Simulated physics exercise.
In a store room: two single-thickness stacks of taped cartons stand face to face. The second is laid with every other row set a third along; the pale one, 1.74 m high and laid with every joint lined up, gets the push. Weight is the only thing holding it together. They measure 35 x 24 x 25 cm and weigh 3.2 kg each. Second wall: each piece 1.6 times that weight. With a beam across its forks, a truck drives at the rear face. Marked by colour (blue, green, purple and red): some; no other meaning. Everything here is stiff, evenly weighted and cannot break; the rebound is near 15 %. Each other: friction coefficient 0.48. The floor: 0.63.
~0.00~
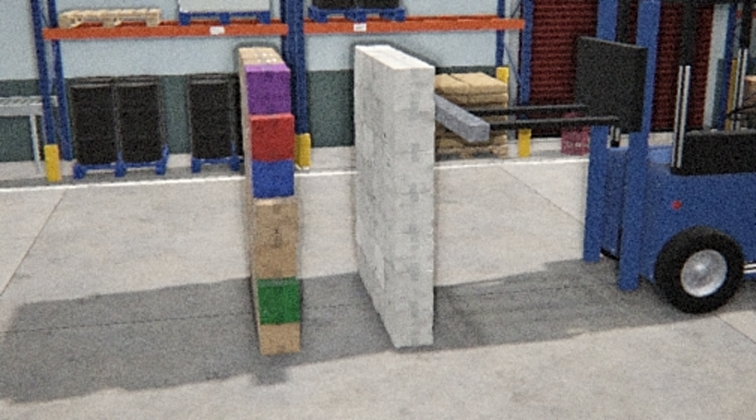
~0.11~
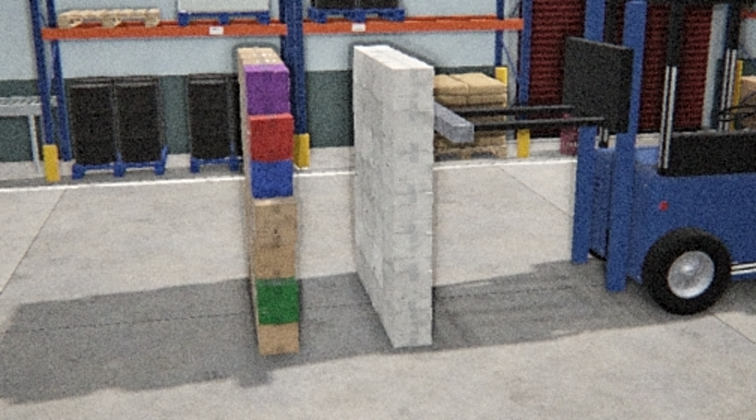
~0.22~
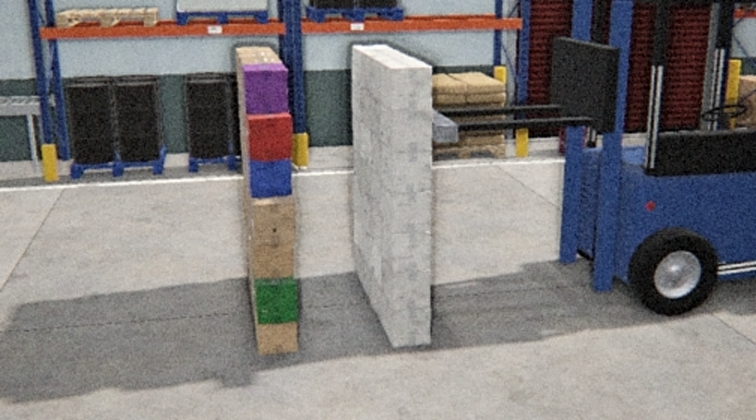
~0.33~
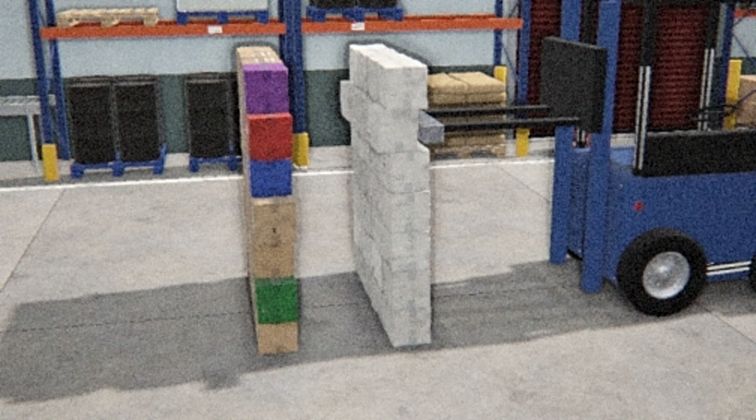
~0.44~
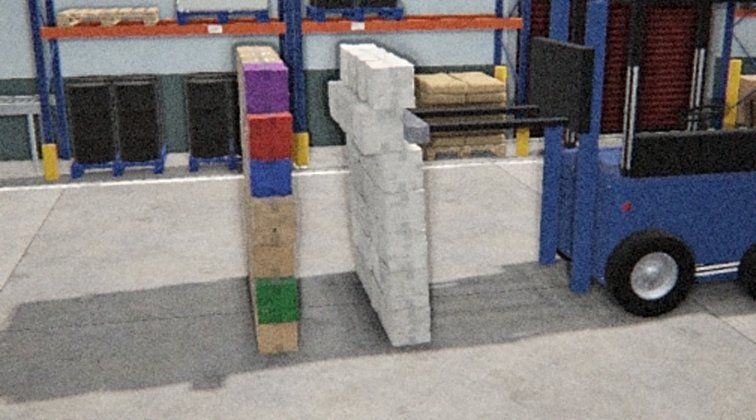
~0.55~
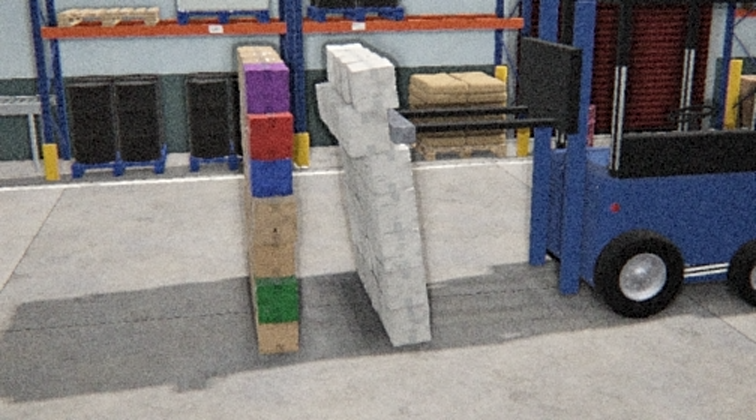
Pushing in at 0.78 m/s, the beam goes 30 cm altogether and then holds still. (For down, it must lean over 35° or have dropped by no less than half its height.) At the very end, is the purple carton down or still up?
That piece is lost.
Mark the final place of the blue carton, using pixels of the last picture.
In the last picture it sits at roughly (58, 342).
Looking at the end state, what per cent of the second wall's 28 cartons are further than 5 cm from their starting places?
I make it 85 per cent.
After 1.08 s, 0 of the pale wall down; none of the 28 cartons of the second wall down, 17 disturbed; purple carton leaning 7°; red carton leaning 7°.
After 1.62 s, 24 of the pale wall down; 6 of the 28 cartons of the second wall down; purple carton leaning 32°, 17 cm lower; blue carton leaning 32°, 8 cm lower.
After 2.04 s, 24 of the pale wall down; 24 of the 28 cartons of the second wall down; purple carton on its side; green carton on its side.
At rest (3.4 s), 24 of the pale wall down; 24 of the 28 cartons of the second wall down; purple carton on its side; green carton on its side; blue carton on its side. As the last picture would show them, middles, green carton near (216, 334).
